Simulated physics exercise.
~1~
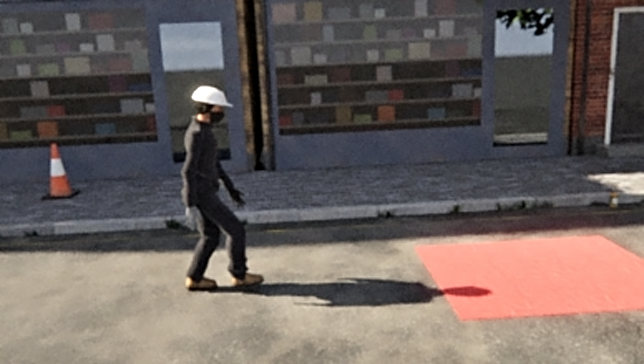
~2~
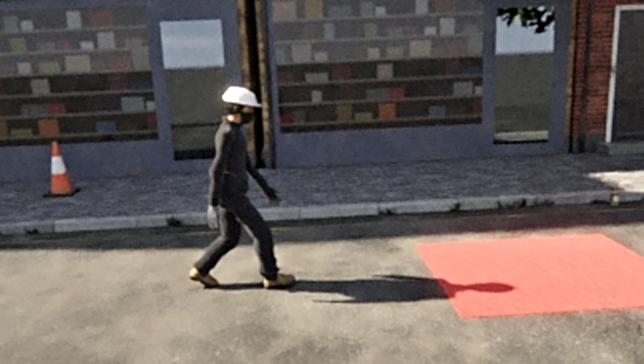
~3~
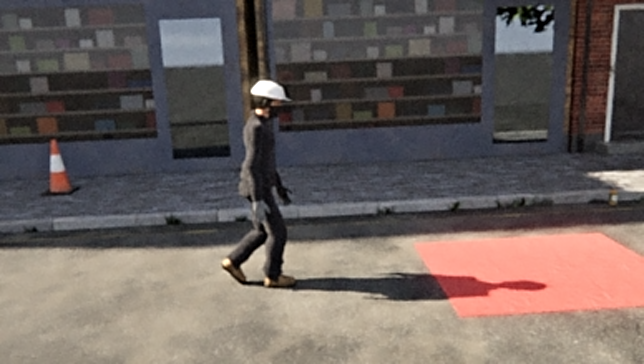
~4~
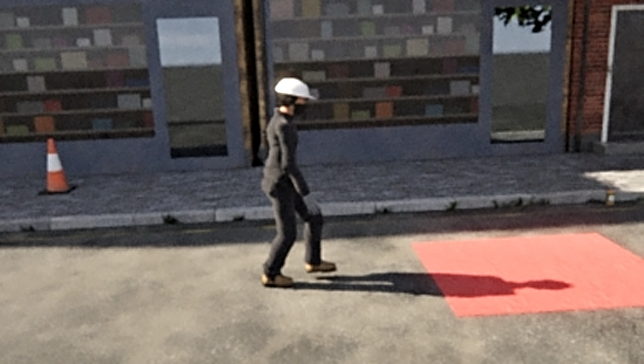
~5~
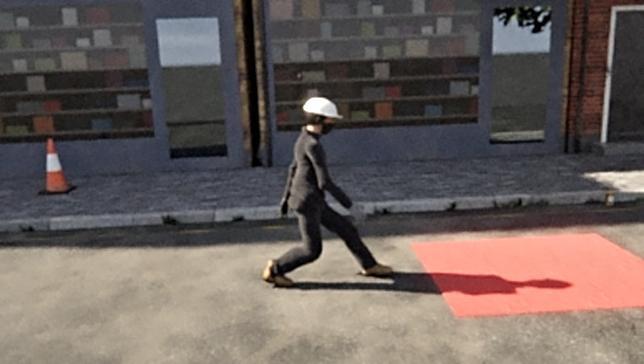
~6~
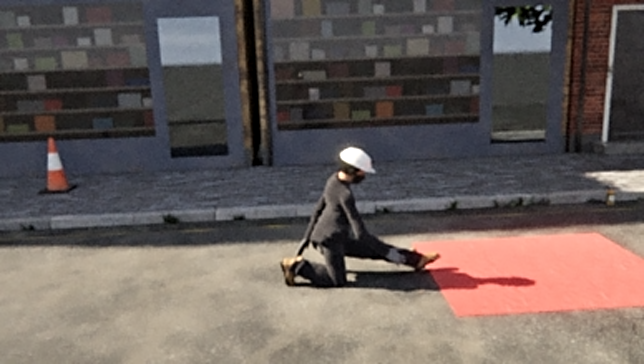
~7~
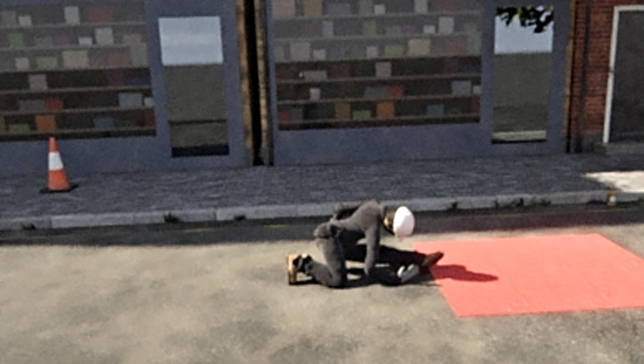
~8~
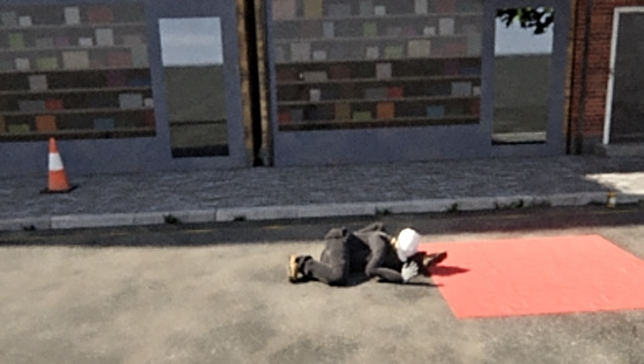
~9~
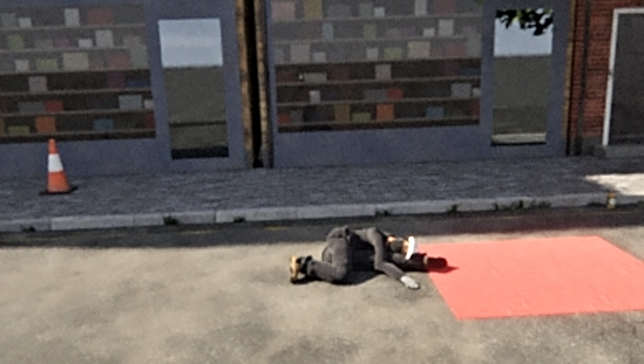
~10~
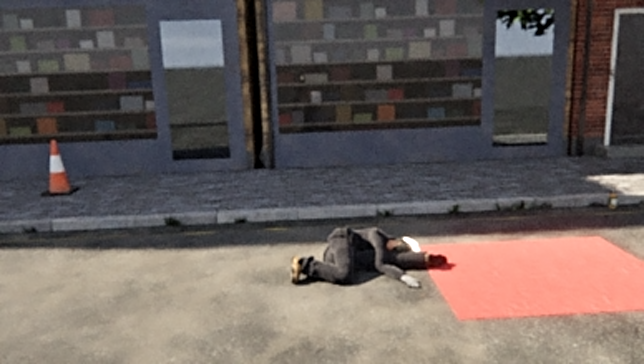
A person in dark clothes and a white hard hat walks right along a sunlit street towards a red mat, stretches one leg forward, sinks down and folds over onto the ground, ending curled on the pavement with the head short of the mat's near edge.
